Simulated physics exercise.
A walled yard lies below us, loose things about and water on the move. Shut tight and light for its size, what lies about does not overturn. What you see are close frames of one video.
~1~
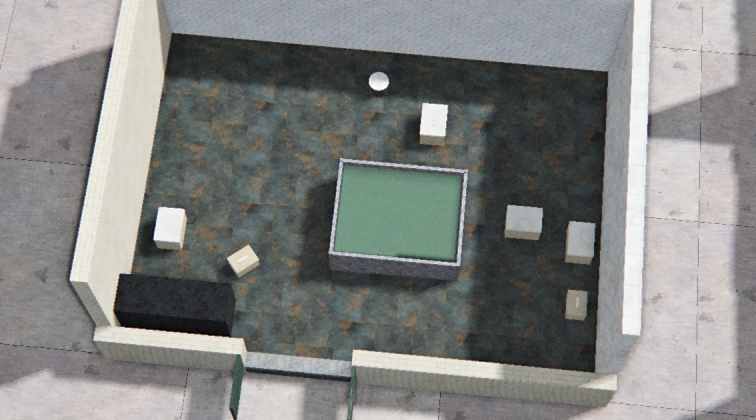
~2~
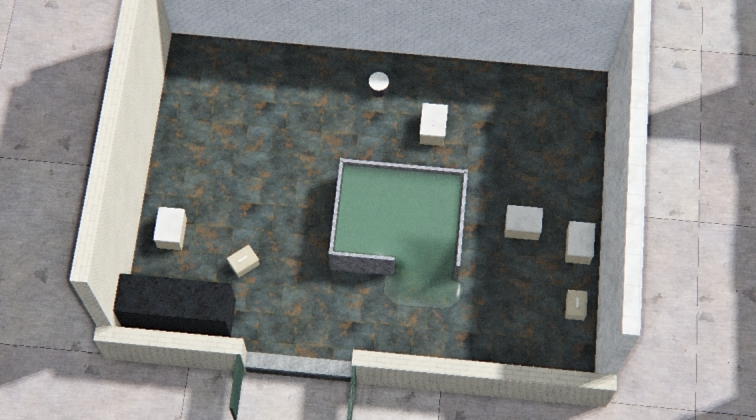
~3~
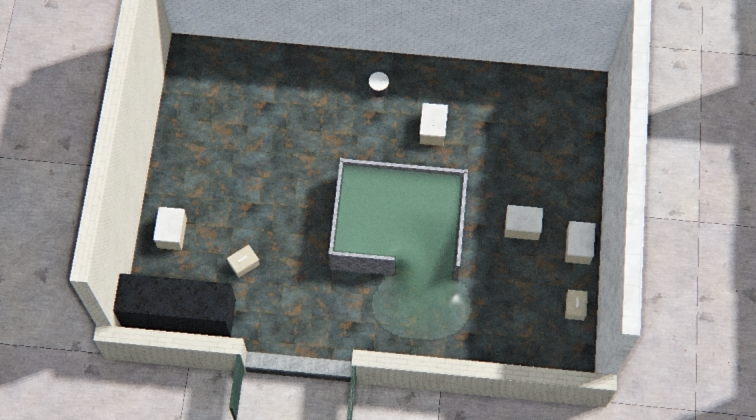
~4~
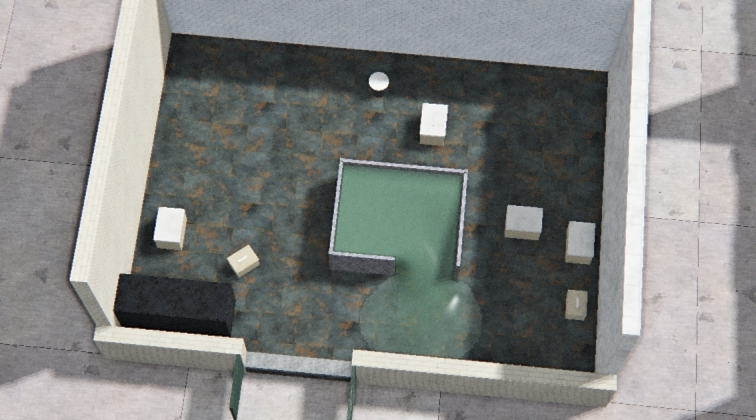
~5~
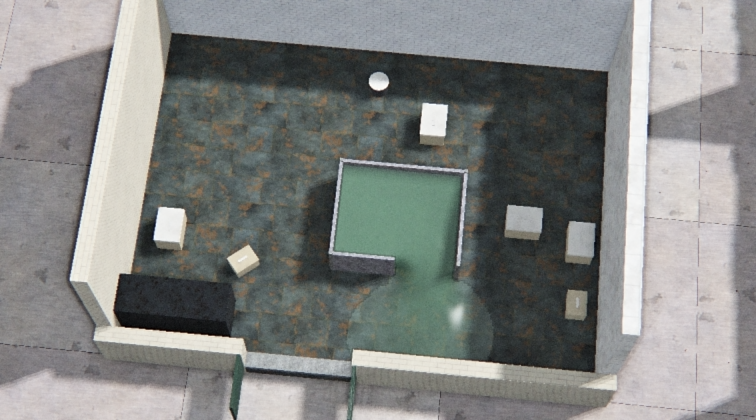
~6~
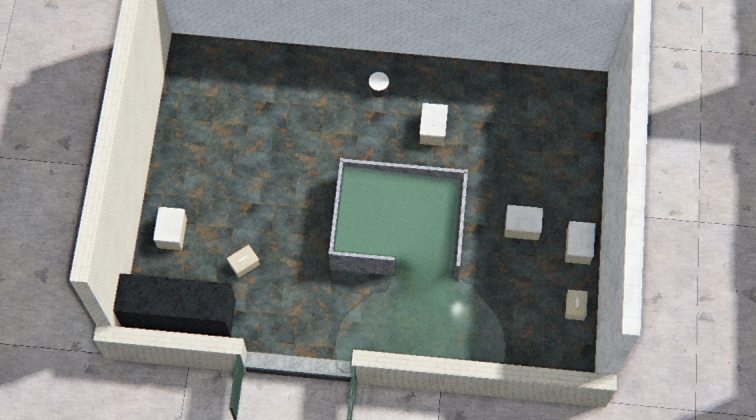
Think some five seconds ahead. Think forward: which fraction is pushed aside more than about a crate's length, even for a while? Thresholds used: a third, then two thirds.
My call: Not even a third.
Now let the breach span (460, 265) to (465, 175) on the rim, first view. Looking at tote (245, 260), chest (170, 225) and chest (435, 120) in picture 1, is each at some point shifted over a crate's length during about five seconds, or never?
Fell short, fell short, fell short.
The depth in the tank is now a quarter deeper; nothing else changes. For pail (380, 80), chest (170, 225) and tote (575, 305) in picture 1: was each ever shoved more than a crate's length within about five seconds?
As asked: Fell short, fell short, went the distance.
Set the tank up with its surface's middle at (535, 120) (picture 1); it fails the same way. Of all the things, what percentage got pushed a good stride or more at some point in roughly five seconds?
Some 40 per cent.
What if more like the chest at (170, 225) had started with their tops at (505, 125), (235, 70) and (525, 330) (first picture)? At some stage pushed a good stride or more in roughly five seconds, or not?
The first sits tight, the second sits tight, the third travels far.
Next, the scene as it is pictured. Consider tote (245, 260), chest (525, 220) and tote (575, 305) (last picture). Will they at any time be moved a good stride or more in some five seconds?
In sequence: Fell short, fell short, covered the distance.
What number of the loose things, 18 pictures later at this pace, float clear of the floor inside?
Count: 0.
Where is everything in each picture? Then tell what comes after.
The first picture shows a tote at (243, 259) rests on the ground; a chest at (582, 239) rests on the ground; 0 of 7 have shifted.
The second picture shows a tote at (243, 259), on the bottom; a chest at (582, 239), on the bottom; 0 of 7 have shifted.
The third picture shows a tote at (243, 259), on the bottom; a chest at (582, 239) rests on the ground; 0 of 7 have shifted.
The fourth picture shows a tote at (243, 259), on the bottom; a chest at (582, 239) rests on the ground; 0 of 7 have shifted.
The fifth picture shows a tote at (243, 259) rests on the ground; a chest at (582, 239), on the bottom; 0 of 7 have shifted.
The sixth picture shows a tote at (243, 259) rests on the ground; a chest at (582, 239) rests on the ground; 0 of 7 have shifted.
A moment on, 0 of 7 are well off their spots; 0 afloat.
Next, 0 of 7 are well off their spots; 0 afloat.
Later, 2 of 7 are well off their spots; 0 afloat.
In the end, 2 of 7 are well off their spots, and 2 have been at some point; 0 afloat.
